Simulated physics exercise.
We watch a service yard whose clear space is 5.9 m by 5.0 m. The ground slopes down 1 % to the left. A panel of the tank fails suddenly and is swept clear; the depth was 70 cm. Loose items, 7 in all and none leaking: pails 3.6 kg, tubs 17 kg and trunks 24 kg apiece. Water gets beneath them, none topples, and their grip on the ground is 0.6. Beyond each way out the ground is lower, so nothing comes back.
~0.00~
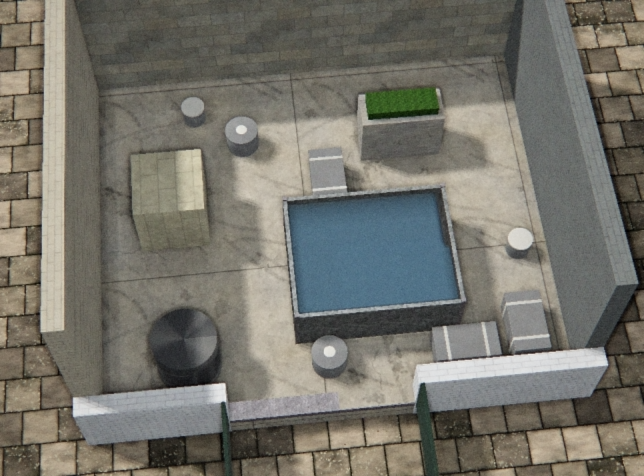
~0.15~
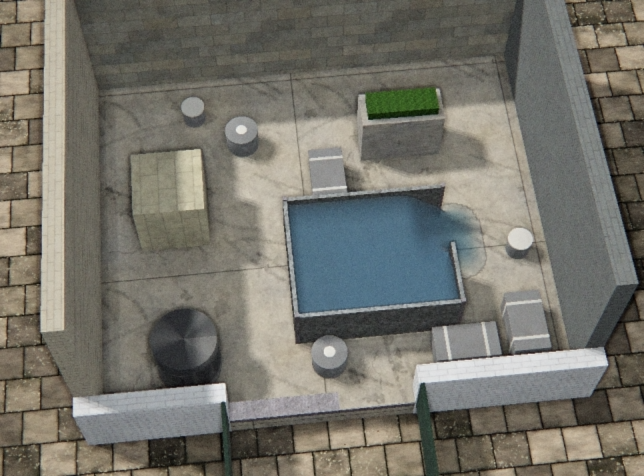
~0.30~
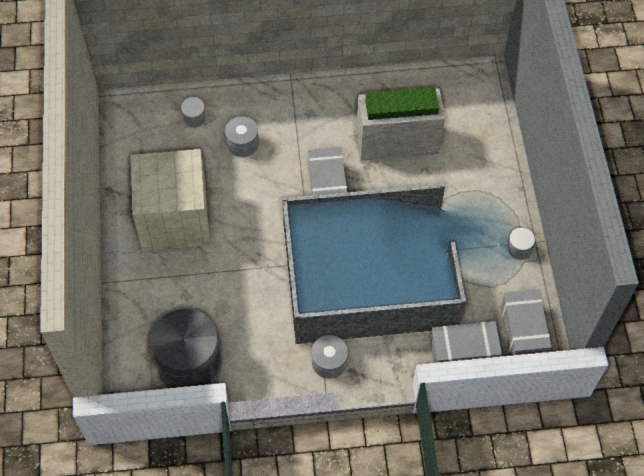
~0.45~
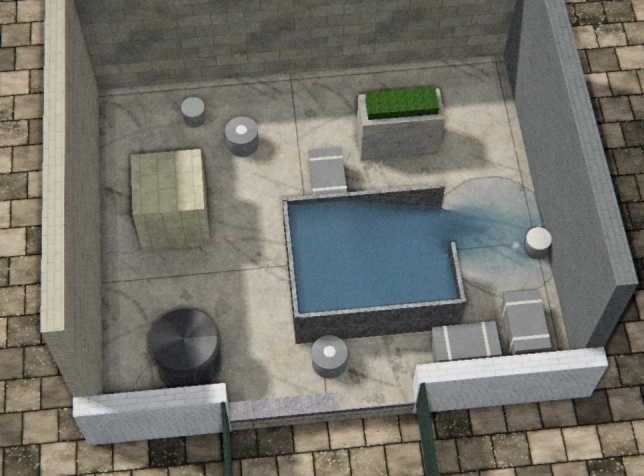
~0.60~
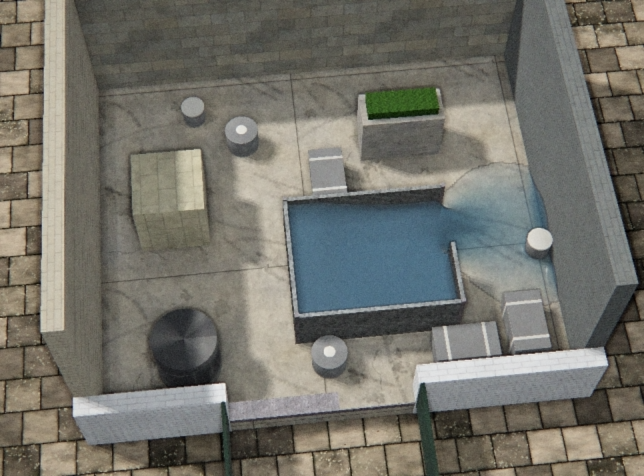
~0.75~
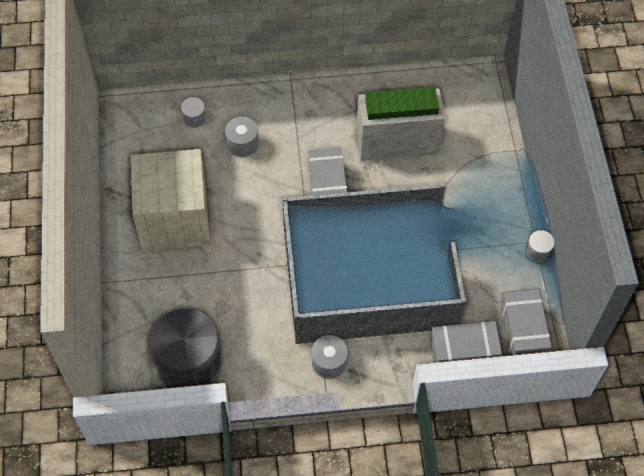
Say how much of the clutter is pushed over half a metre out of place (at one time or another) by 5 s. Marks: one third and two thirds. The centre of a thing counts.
That comes to at least two thirds.
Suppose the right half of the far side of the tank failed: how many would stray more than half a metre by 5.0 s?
Then 6.
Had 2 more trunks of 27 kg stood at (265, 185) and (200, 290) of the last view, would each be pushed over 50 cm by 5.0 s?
In turn: Under, under.
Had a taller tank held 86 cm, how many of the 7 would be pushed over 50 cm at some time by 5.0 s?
In that case 6 of them.
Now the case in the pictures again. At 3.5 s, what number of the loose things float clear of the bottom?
I count 3.
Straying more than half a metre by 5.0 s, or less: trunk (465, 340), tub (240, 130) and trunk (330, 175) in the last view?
In turn: Past it, short of it, under.
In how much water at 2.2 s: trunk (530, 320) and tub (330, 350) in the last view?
About 12 and 0 cm.
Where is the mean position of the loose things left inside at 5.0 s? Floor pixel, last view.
Near (309, 271).
After 1.1 s 1 of 7 are over 50 cm from their spots; 1 afloat.
After 2.2 s 1 of 7 are over 50 cm from their spots; 0 afloat.
After 3.5 s 2 of 7 are over 50 cm from their spots; 3 afloat.
After 5.0 s 5 of 7 are over 50 cm from their spots, and 5 have been at some point; 3 afloat.
